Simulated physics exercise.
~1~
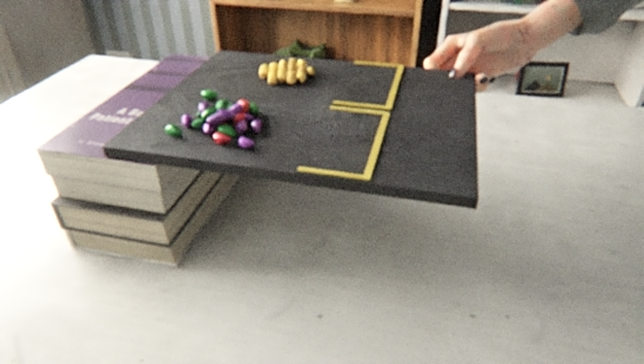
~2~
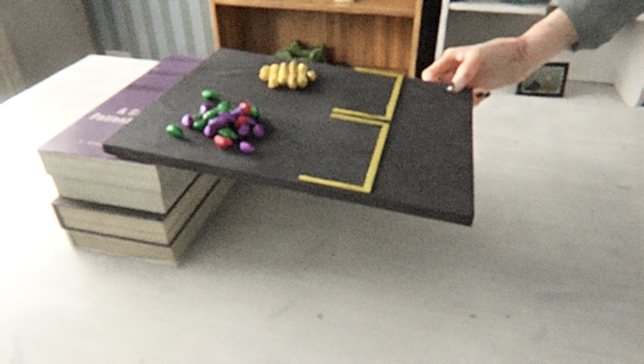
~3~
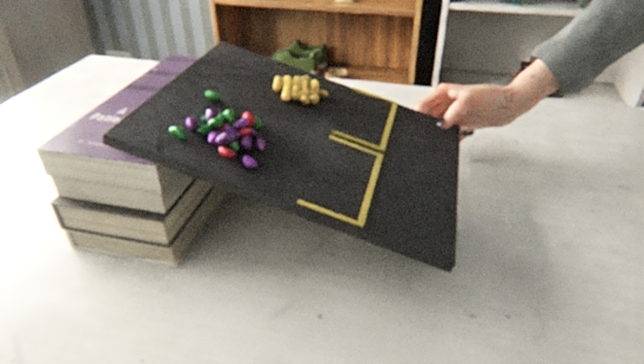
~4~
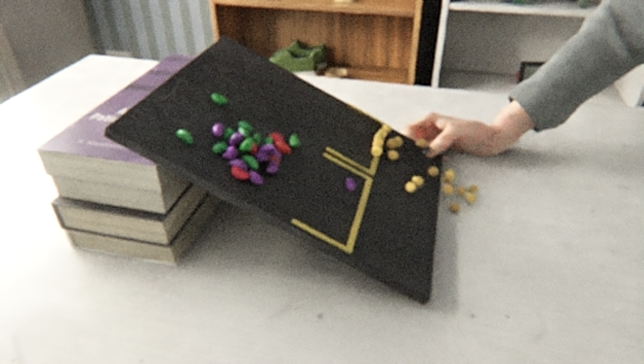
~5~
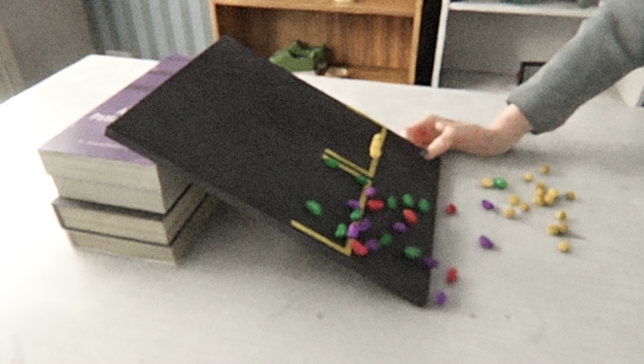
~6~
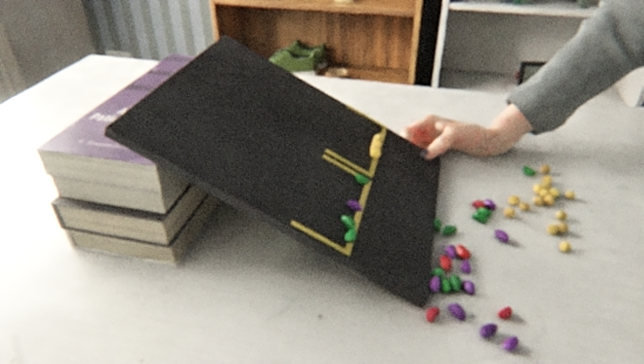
A hand lowering one end of a black board propped on books, yellow then multicoloured beads sliding down, most spilling onto the table.
